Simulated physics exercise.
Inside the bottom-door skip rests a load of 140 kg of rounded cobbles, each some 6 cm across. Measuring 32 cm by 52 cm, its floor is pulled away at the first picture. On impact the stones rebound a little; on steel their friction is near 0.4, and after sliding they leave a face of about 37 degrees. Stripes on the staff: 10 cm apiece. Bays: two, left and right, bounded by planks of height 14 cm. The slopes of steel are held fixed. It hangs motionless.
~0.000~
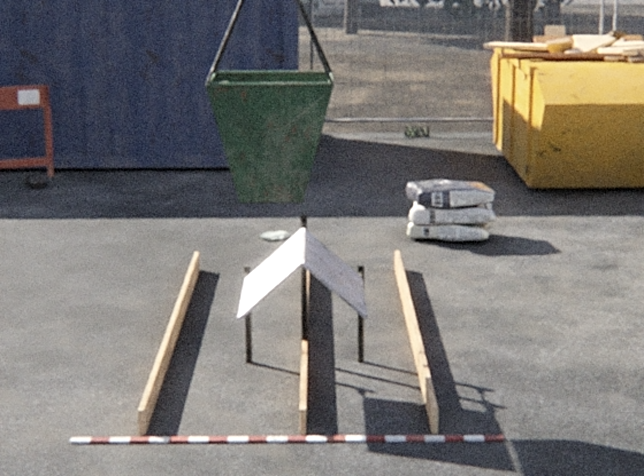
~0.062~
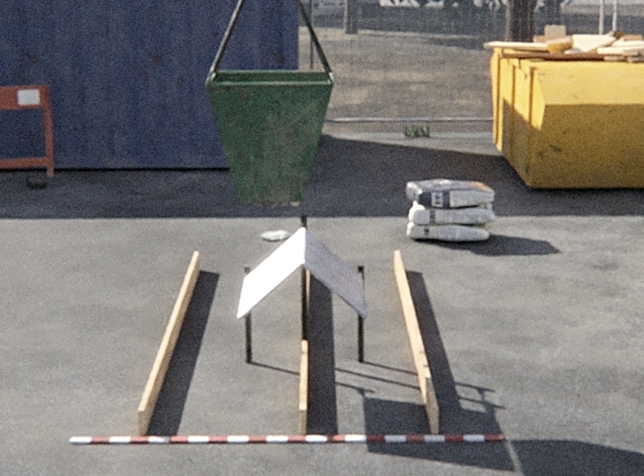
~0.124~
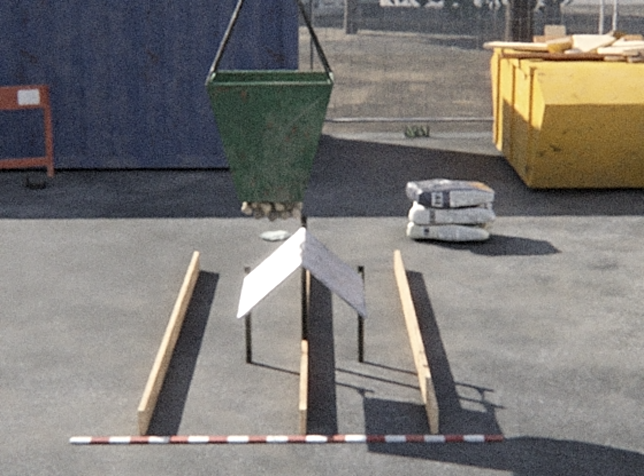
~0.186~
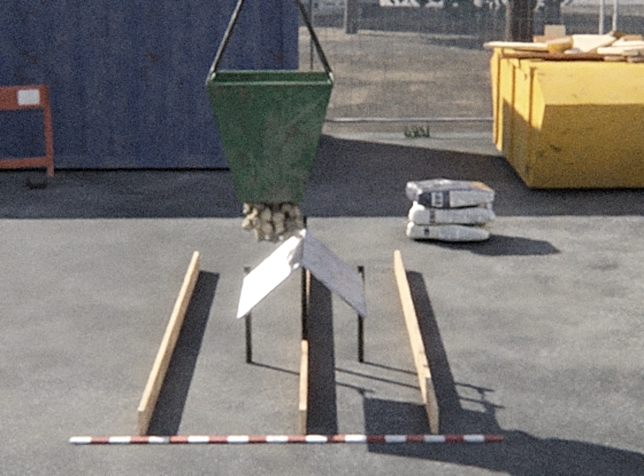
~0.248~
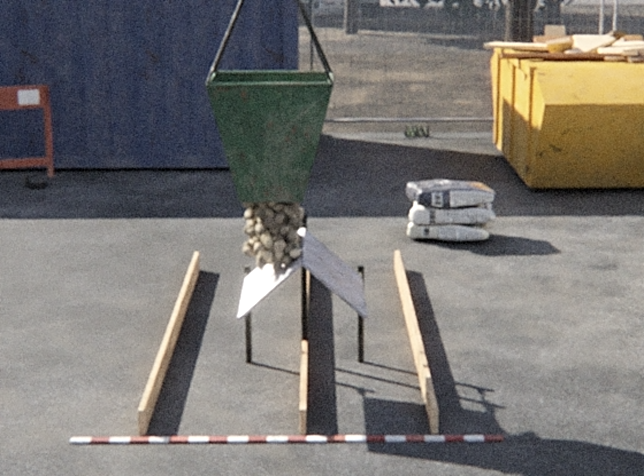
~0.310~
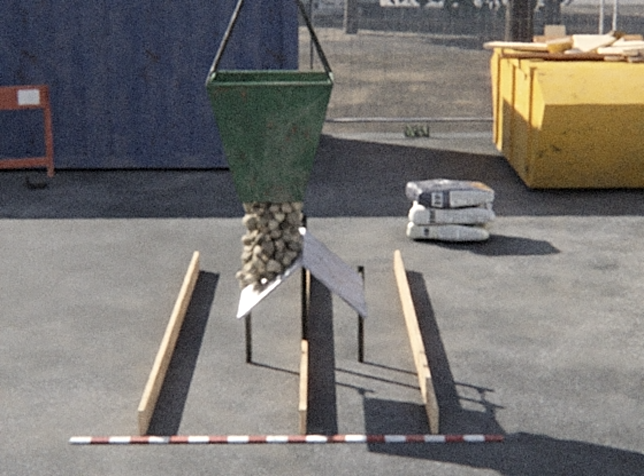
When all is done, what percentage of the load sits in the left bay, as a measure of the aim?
I would say 86 per cent.
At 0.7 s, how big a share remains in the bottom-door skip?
Close to 0 per cent of the load.
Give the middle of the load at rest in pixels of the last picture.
They settle centred roughly at (187, 389).
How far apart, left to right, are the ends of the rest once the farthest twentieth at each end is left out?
Around 100 centimetres.
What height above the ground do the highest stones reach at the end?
They end up some 22 centimetres high.
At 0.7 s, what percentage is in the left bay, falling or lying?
Share: Around 70 %.
After 0.7 s, 0 % in the bottom-door skip, 26 % on the steel, 2 % falling or lying left of the bays, 71 % falling or lying in the left bay; the stones farthest right are at (352, 282).
After 1.1 s, 0 % in the bottom-door skip, 1 % on the steel, 11 % falling or lying left of the bays, 86 % falling or lying in the left bay, 2 % falling or lying in the right bay; the stones farthest right are at (425, 373).
After 1.7 s, 0 % in the bottom-door skip, 12 % falling or lying left of the bays, 86 % falling or lying in the left bay, 2 % falling or lying in the right bay; the stones farthest right are at (430, 394).
After 2.6 s, 0 % in the bottom-door skip, 12 % falling or lying left of the bays, 86 % falling or lying in the left bay, 2 % falling or lying in the right bay; the stones farthest right are at (429, 394).
After 4.5 s, 0 % in the bottom-door skip, 12 % left of the bays, 86 % in the left bay, 2 % in the right bay; the stones farthest right are at (429, 394).
